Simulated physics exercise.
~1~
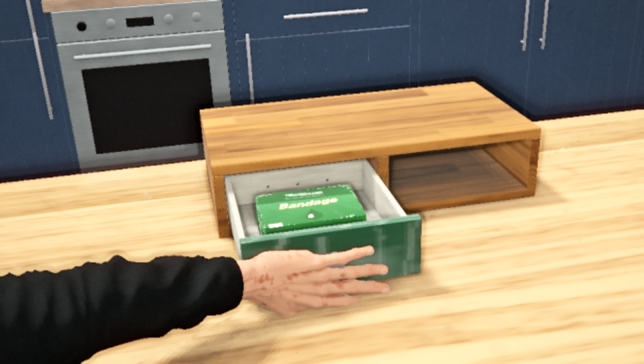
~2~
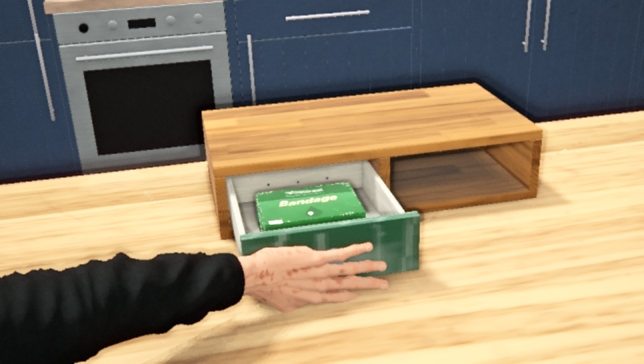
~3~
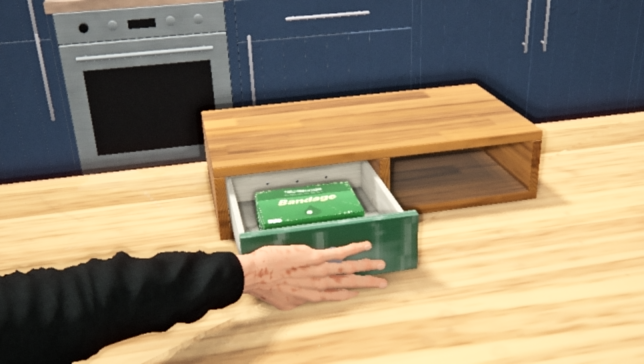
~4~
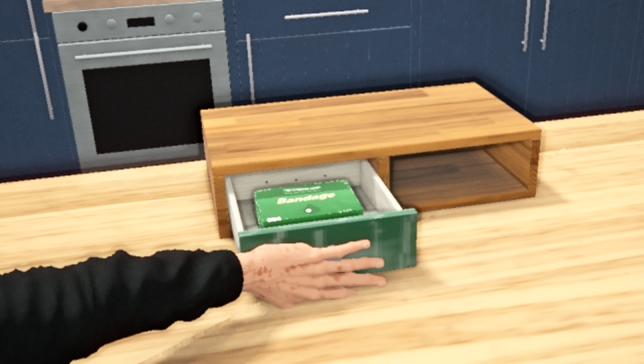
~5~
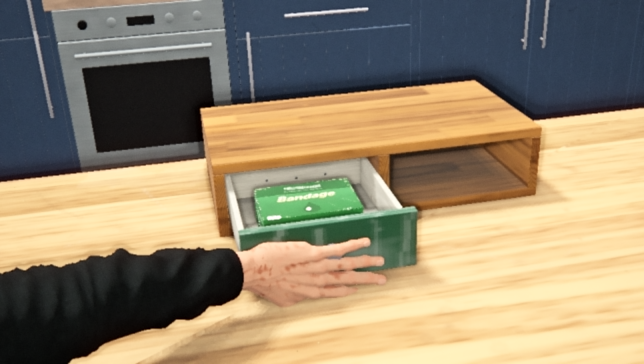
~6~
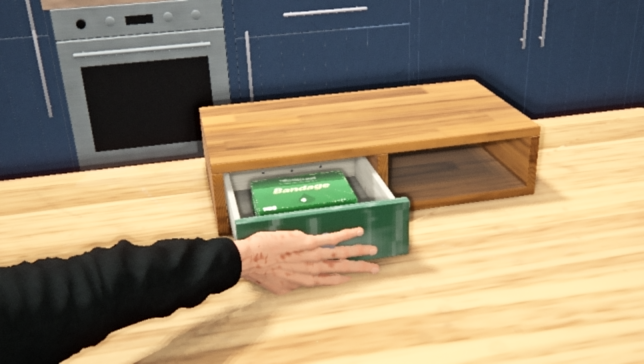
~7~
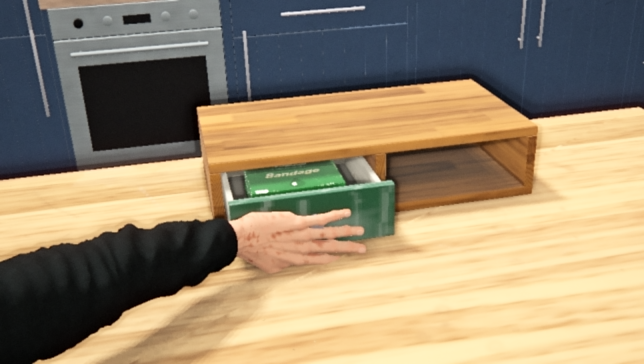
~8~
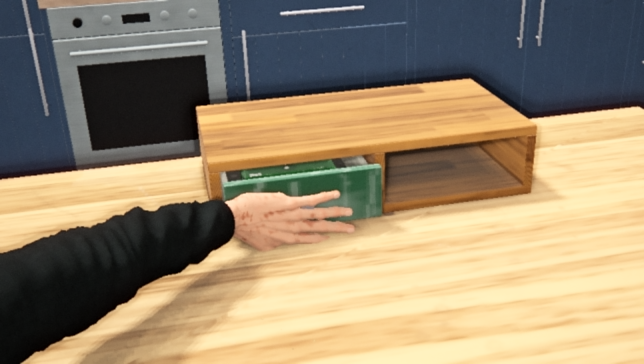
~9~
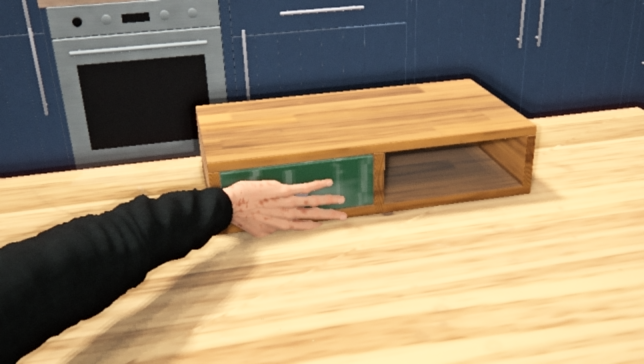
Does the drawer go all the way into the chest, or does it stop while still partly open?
The drawer goes all the way in, ending with its green front flush with the wooden chest.
A green-fronted drawer stands open at the left of a low wooden chest on a pale wooden counter, seen from slightly above in a kitchen with navy cabinets and a steel oven behind. Inside the drawer lies a green bandage box, and the compartment to the right is empty. A hand in a black sleeve reaches from the left and rests near the drawer's front, with barely any movement at first. Then the hand follows the drawer as it slides steadily back into the chest, and the box disappears from view. Finally the drawer sits closed, its front flush with the chest.
